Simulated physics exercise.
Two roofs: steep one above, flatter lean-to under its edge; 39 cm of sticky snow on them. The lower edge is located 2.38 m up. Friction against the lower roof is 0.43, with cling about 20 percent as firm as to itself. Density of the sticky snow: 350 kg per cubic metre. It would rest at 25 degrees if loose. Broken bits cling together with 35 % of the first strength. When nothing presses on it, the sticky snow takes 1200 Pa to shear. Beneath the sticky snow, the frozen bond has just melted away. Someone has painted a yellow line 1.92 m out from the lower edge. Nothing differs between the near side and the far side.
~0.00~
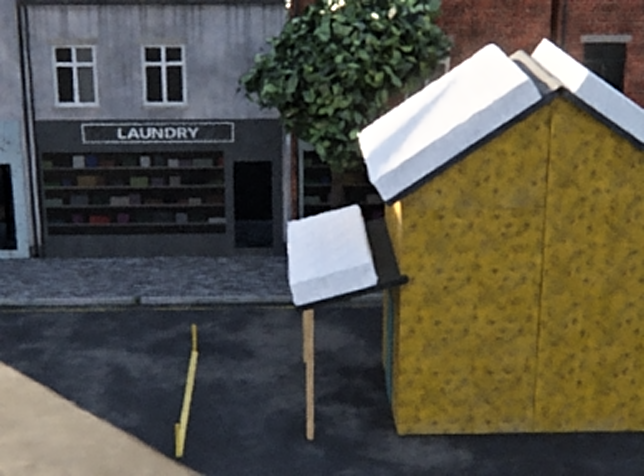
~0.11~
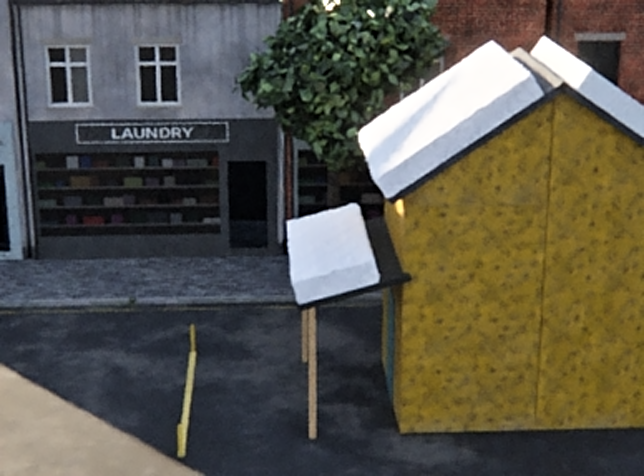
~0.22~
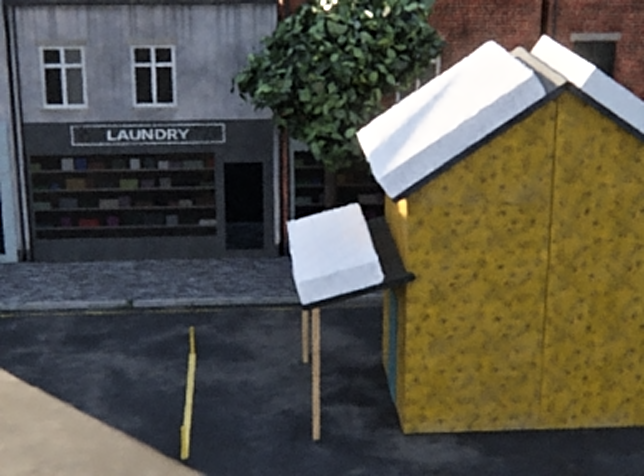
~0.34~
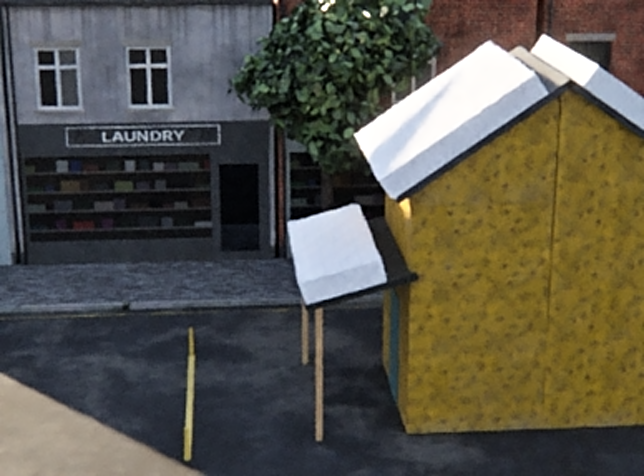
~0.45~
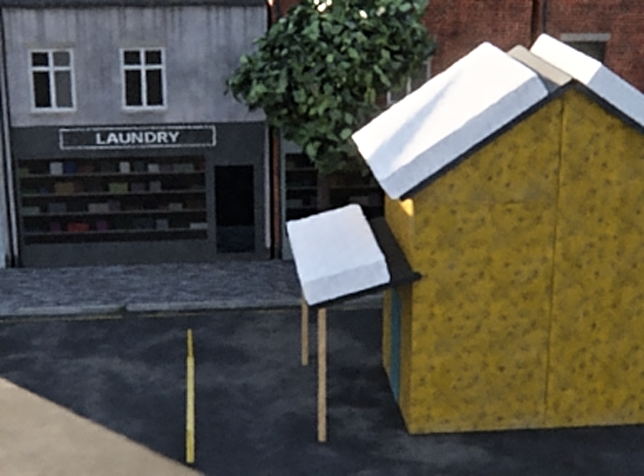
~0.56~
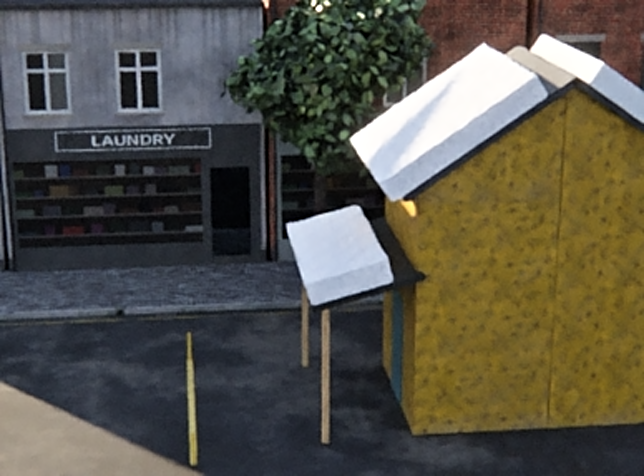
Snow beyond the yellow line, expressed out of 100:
About 18 out of 100.
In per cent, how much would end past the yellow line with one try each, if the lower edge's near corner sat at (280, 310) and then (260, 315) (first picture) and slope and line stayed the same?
I'd expect around 14 percent the first time and around 7 percent the second.
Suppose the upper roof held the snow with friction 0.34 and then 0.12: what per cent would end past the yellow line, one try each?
One try each gives 35 % and then 45 %.
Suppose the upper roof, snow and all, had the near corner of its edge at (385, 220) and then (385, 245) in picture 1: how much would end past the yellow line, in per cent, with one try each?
In that order: 5 %, 0 %.
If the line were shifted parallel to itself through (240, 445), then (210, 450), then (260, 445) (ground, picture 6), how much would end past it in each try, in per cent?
First try around 40 per cent, second around 25 per cent, third around 50 per cent.
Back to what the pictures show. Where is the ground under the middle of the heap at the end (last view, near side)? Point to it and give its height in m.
It sits close to (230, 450), some 0.6 m high.
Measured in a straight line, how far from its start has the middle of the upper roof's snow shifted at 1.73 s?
It sits some 1.8 m from where it began.
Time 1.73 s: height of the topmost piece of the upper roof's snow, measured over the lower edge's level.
Snow top above lower edge: Approx. 2.6 m.
After 1.10 s, none is below the lower edge and 0 % is past the line.
After 1.73 s, none is below the lower edge and 0 % is past the line.
After 2.37 s, 11 % is below the lower edge and 0 % is past the line.
After 3.00 s, 55 % is below the lower edge and 6 % is past the line.
After 4.50 s, 75 % is below the lower edge and 18 % is past the line.
